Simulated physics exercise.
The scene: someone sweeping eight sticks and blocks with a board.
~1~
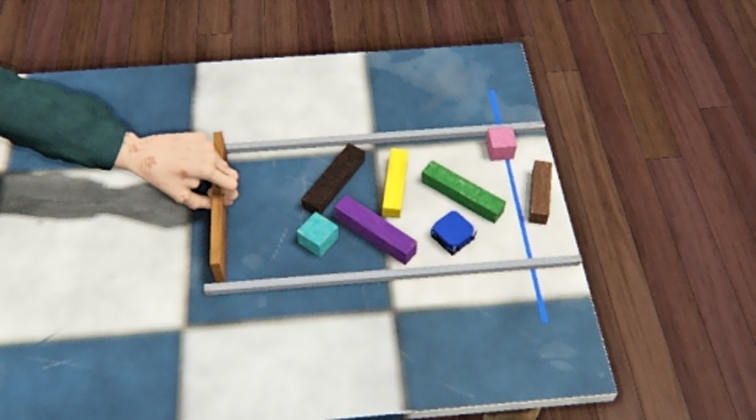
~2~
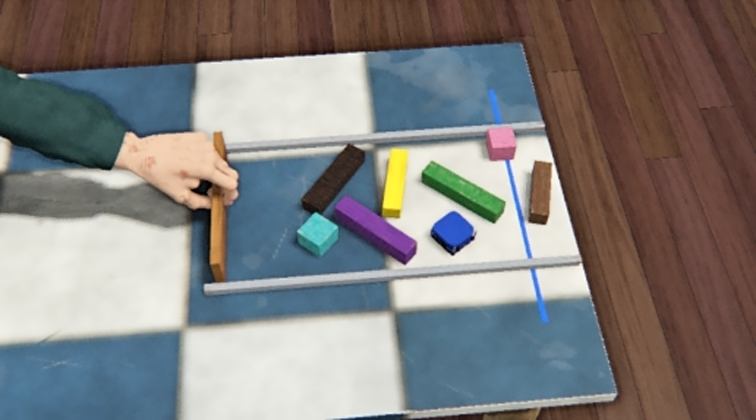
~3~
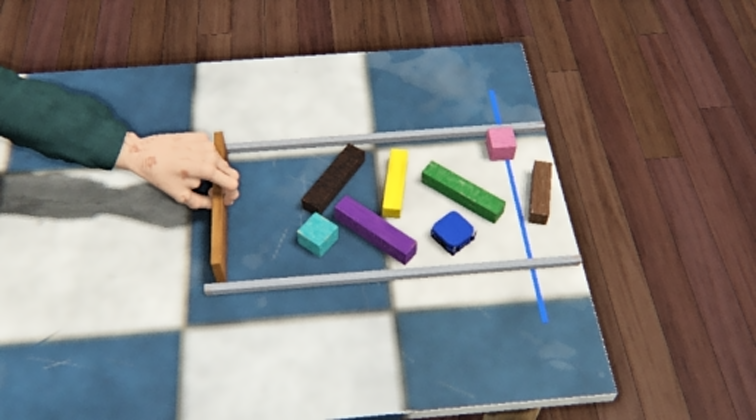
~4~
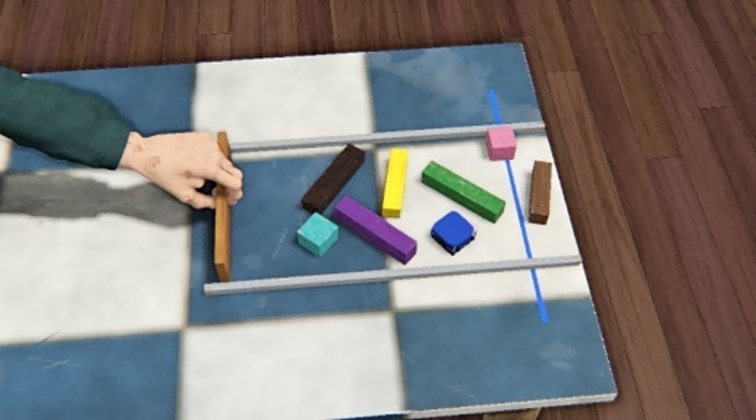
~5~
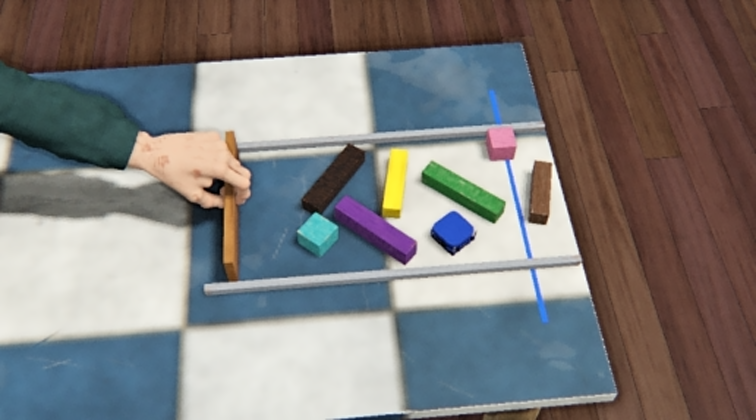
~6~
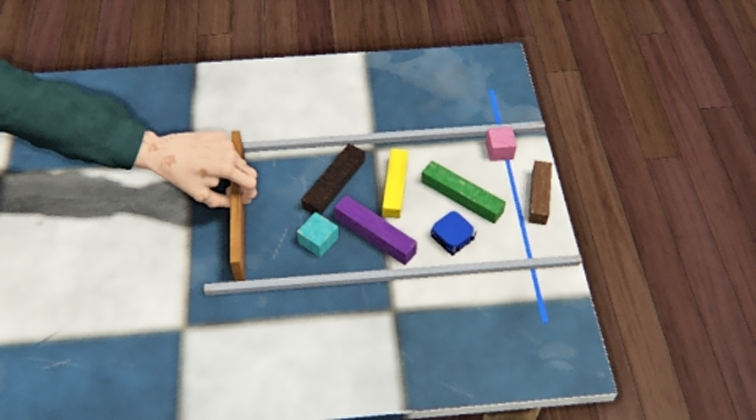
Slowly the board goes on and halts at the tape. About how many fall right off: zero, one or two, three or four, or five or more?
Outcome: The number that fall off is three or four.
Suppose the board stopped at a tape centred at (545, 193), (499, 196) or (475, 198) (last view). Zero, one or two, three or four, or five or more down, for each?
One after another: Five or more; three or four; either one or two.
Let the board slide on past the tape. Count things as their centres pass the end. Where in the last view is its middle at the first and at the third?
First at (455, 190), next at (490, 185).
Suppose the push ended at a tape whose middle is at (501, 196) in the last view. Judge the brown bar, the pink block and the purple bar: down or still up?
The brown bar tumbles off; the pink block goes over; the purple bar holds on.
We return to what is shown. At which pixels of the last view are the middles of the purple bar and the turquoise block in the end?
First (569, 221), then (546, 229).
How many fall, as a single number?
The count is 4.
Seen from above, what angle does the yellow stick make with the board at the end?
Near 5 degrees.
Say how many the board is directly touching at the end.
The number is 2.
Early on, none off yet; brown bar at rest near (540, 192); pink block at rest near (501, 144); green bar at rest near (463, 192).
Finally, the number that fall off is three or four; lost, blue case, green bar, pink block and brown bar.
